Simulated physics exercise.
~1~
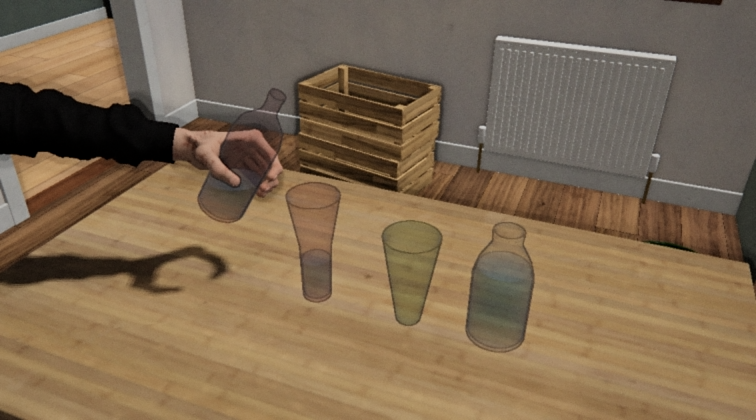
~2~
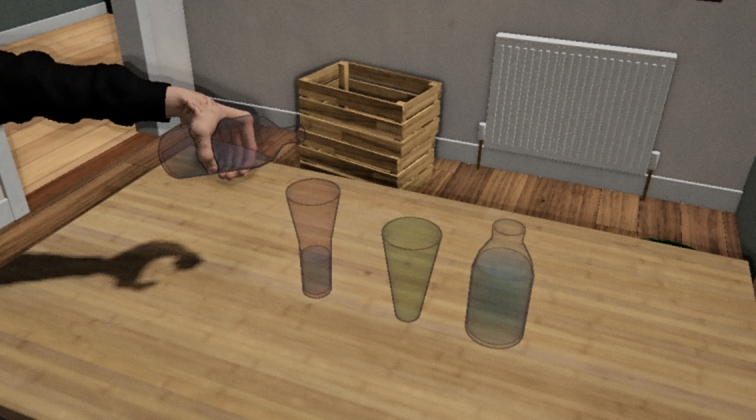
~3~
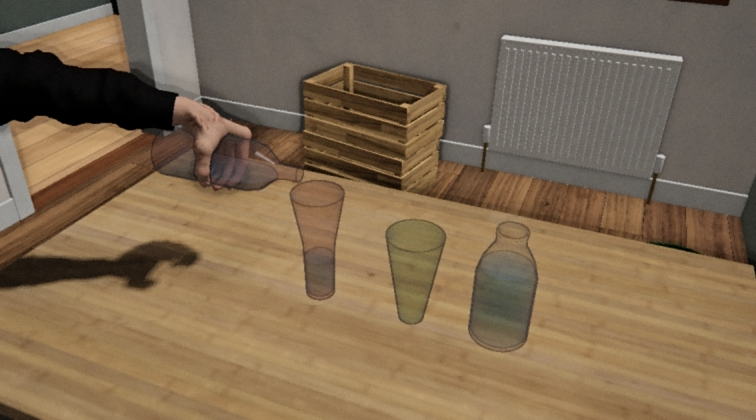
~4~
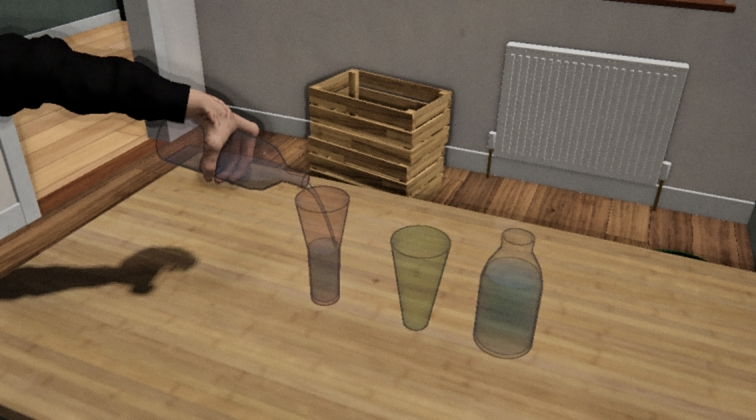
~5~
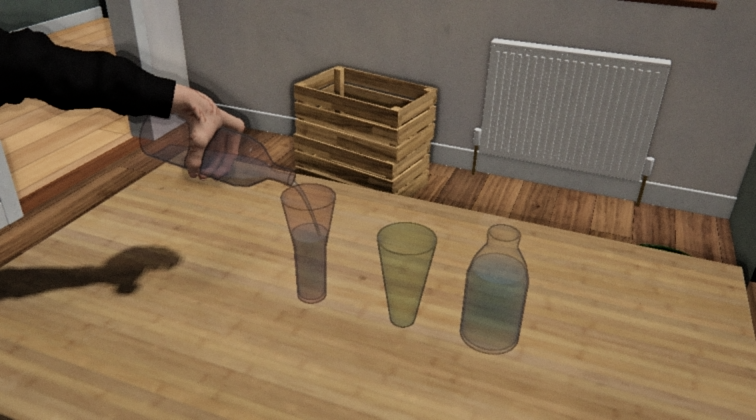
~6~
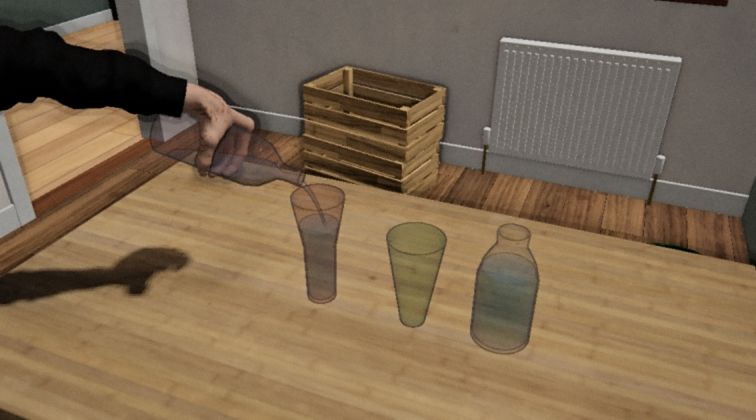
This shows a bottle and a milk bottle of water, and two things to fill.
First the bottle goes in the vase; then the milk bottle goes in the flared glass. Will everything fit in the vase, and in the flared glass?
In the vase it all fits, in the flared glass some spills out.
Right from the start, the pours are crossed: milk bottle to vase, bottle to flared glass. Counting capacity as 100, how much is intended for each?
The first would be asked to take around 180 per cent of its volume, the second around 60 per cent.
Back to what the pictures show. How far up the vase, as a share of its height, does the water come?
Roughly 90 per cent.
Soon after, the vase is about three quarters full.
Later, the vase is nearly full.
In the end, the vase is nearly full; the flared glass is full to the brim and has run over.
